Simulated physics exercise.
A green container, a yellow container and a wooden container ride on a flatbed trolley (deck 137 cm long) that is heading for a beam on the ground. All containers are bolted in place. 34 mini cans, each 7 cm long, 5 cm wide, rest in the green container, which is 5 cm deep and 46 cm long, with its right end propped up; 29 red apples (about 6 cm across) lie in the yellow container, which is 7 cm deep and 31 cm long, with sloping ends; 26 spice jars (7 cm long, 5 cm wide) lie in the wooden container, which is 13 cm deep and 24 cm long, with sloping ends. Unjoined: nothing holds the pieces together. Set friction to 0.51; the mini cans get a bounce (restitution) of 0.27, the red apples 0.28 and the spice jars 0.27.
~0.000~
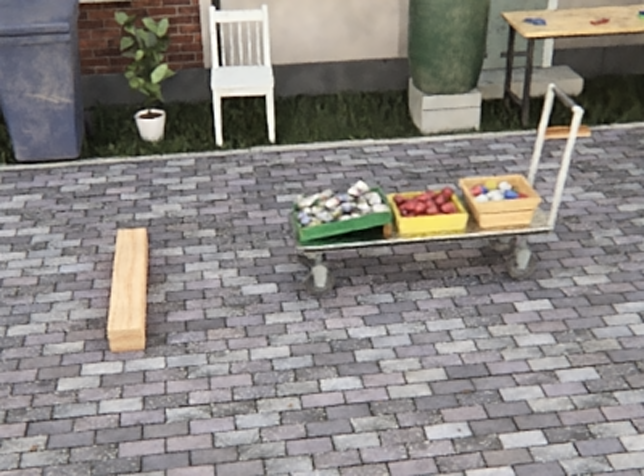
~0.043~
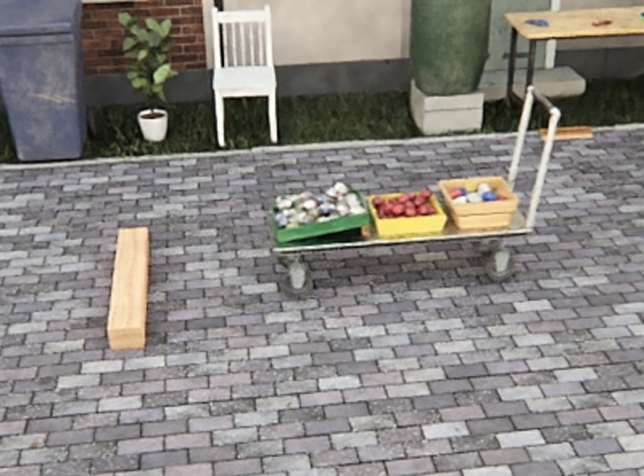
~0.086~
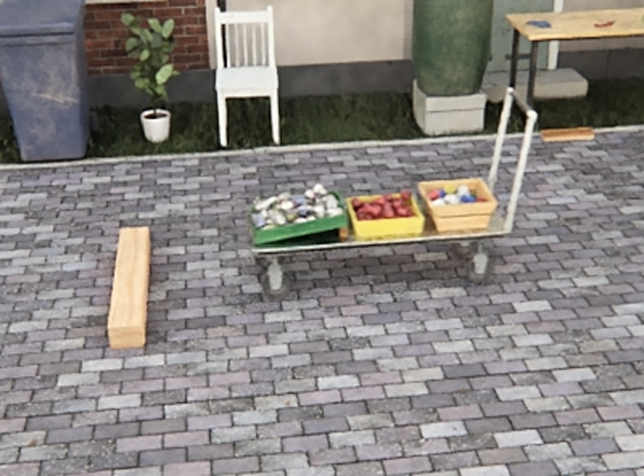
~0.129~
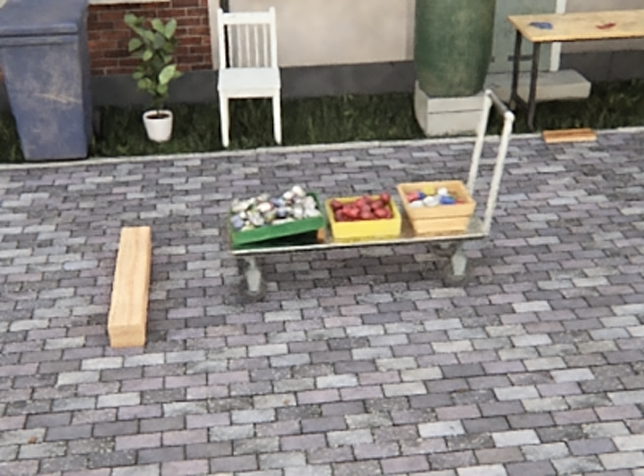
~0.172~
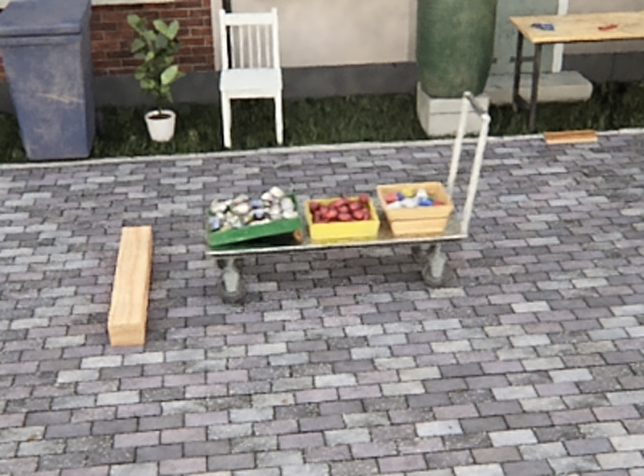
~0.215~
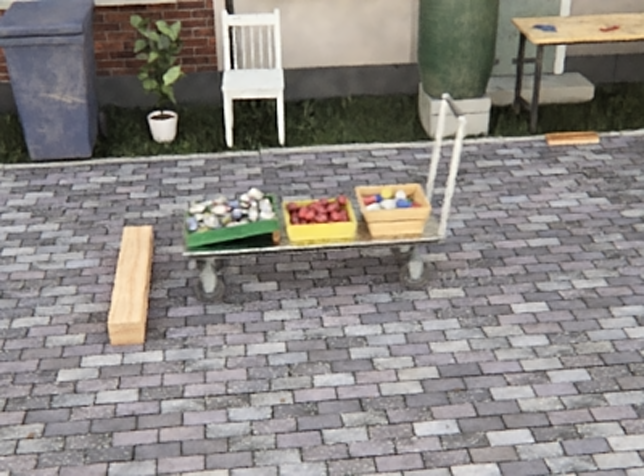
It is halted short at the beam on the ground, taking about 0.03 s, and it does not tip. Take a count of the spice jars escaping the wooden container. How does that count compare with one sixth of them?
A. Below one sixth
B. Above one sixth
Option A: Below one sixth.
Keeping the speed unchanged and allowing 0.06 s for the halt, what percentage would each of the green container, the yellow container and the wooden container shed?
Result - green container: 40 percent, yellow container: 30 percent, wooden container: 10 percent.
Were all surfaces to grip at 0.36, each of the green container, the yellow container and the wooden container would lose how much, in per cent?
Green container 40%, yellow container 20%, wooden container 10%.
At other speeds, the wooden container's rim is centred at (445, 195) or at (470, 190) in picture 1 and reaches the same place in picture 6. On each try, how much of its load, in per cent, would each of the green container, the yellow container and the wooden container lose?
For the green container it's 20 % and then 40 %, for the yellow container 0 % and then 10 %, and for the wooden container 0 % and then 0 %.
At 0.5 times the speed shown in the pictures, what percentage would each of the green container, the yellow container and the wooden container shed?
Then the green container sheds 10 per cent, the yellow container 0 per cent, and the wooden container 0 per cent.
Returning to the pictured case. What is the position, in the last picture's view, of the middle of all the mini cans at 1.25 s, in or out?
I'd put the middle close to (155, 224).
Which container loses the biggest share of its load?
That would be the green container.
After 0.29 s, the wheels strike.
After 0.39 s, green container 30 in, 4 out, yellow container 28 in, 1 out and wooden container 26 in, 0 out.
After 0.51 s, green container 23 in, 11 out, yellow container 23 in, 6 out and wooden container 26 in, 0 out.
After 0.74 s, green container 21 in, 13 out, yellow container 23 in, 6 out and wooden container 25 in, 1 out.
Final count (at 1.25 s), green container 20 in, 14 out, yellow container 22 in, 7 out and wooden container 25 in, 1 out. Asked share, 1 of 26, 4 per cent.
